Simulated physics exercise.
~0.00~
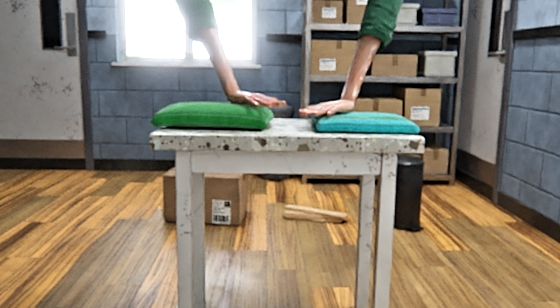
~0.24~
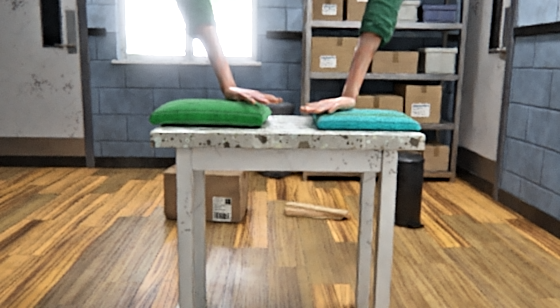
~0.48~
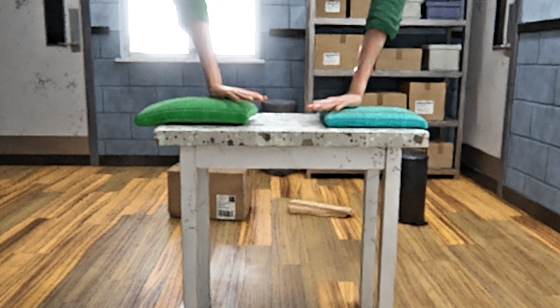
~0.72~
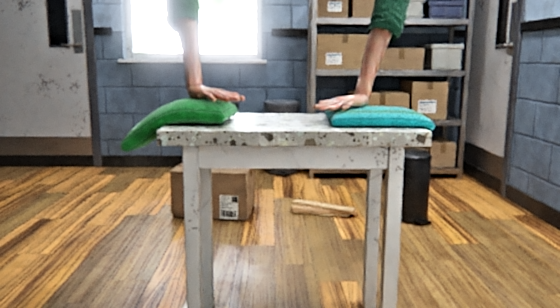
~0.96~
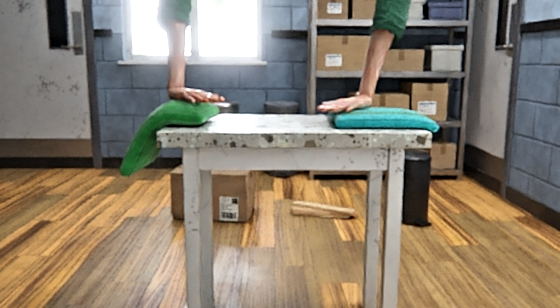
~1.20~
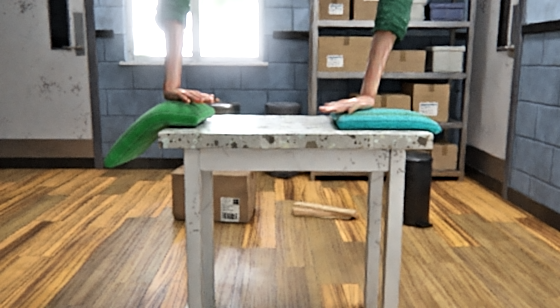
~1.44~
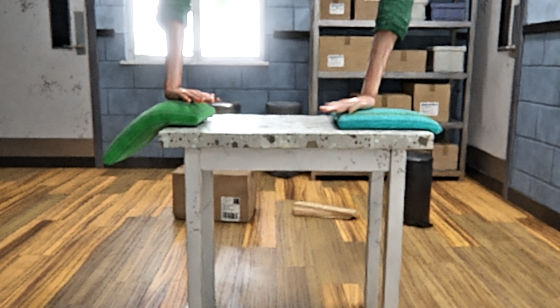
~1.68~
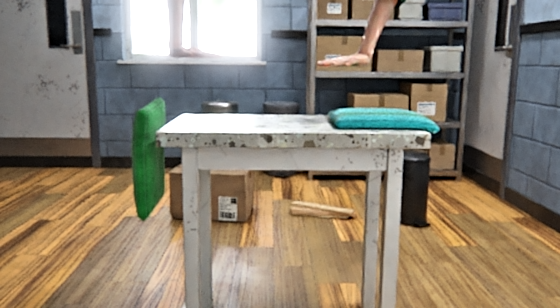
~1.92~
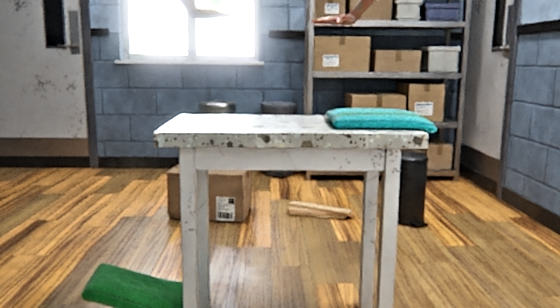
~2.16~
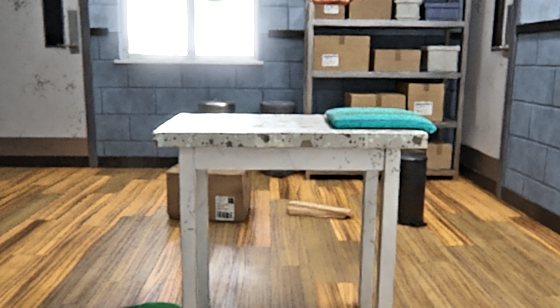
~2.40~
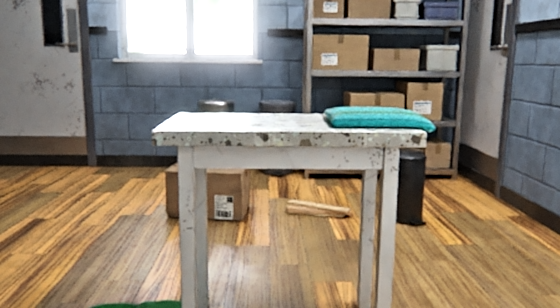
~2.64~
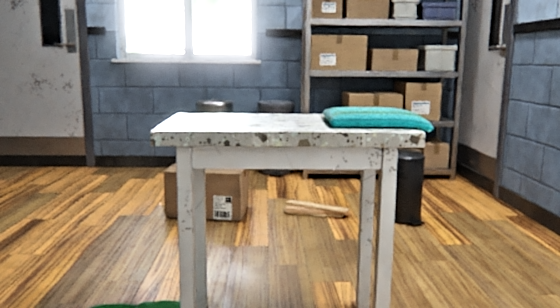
A green pillow and a turquoise seat pad lie at opposite ends of a worn white side table, seen from the front by a slightly swaying camera in a room with a wooden floor, blue block walls and shelves of boxes. Two green-sleeved arms reach down, a hand on each cushion. The left hand pushes the green pillow leftward until it droops over the table's end, while the turquoise pad stays on the right. The hands let go and withdraw, and the pillow tips over and drops. It ends on the floor at lower left, mostly out of view, with the turquoise pad still on top.
